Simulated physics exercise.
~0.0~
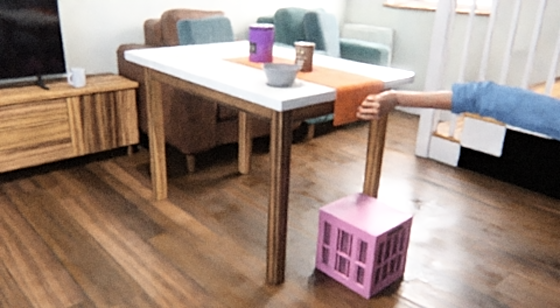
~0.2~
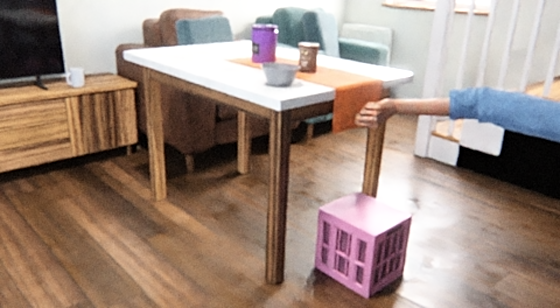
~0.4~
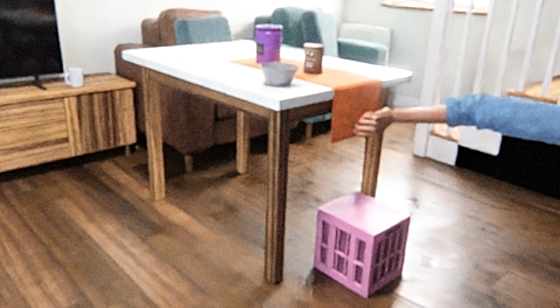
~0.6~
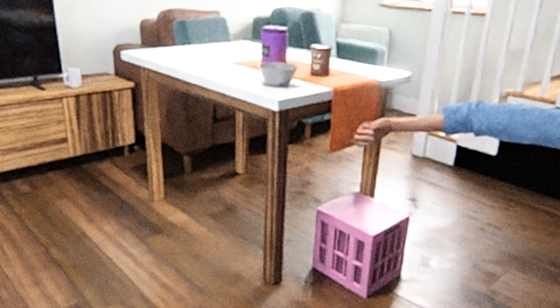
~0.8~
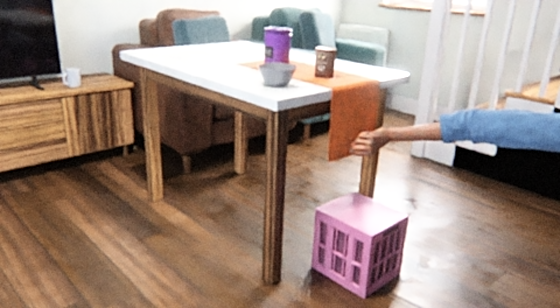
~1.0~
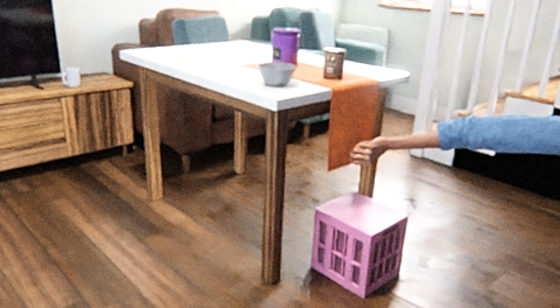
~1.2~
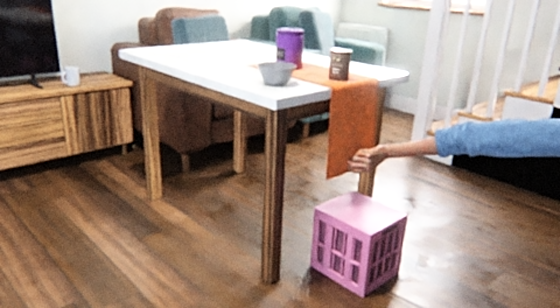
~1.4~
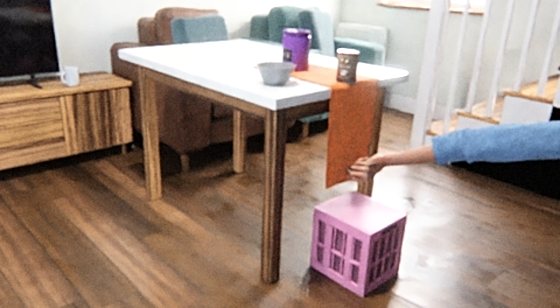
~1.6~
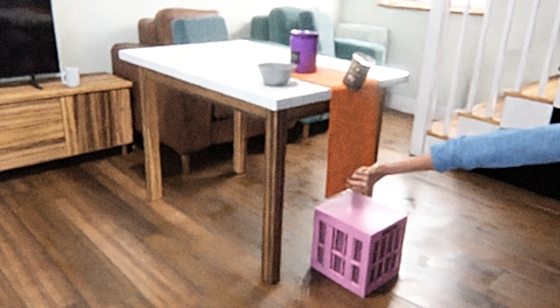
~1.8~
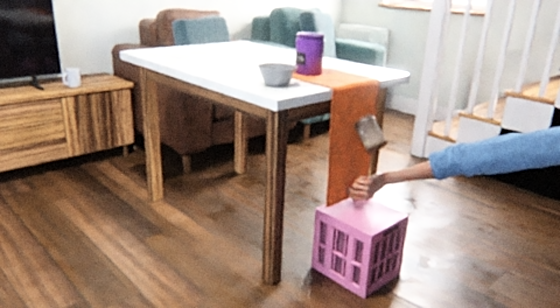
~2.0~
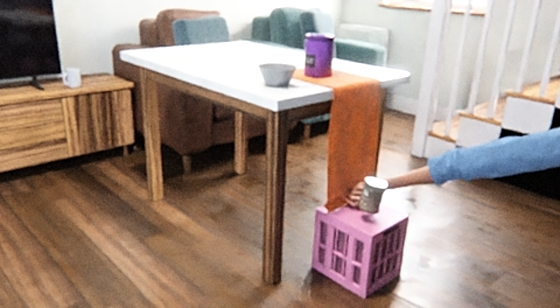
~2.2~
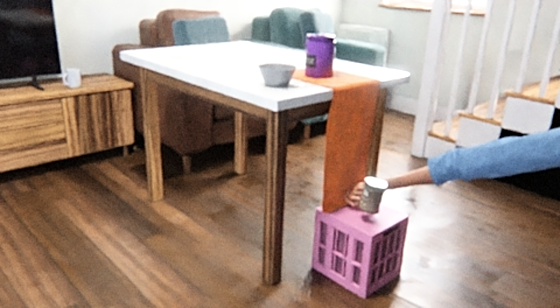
An orange scarf is pulled by a hand over the end of a white table, carrying a purple canister and a brown tin rightward until the tin tips off and drops upside down by the pink crate, while the canister and grey bowl remain on the table.
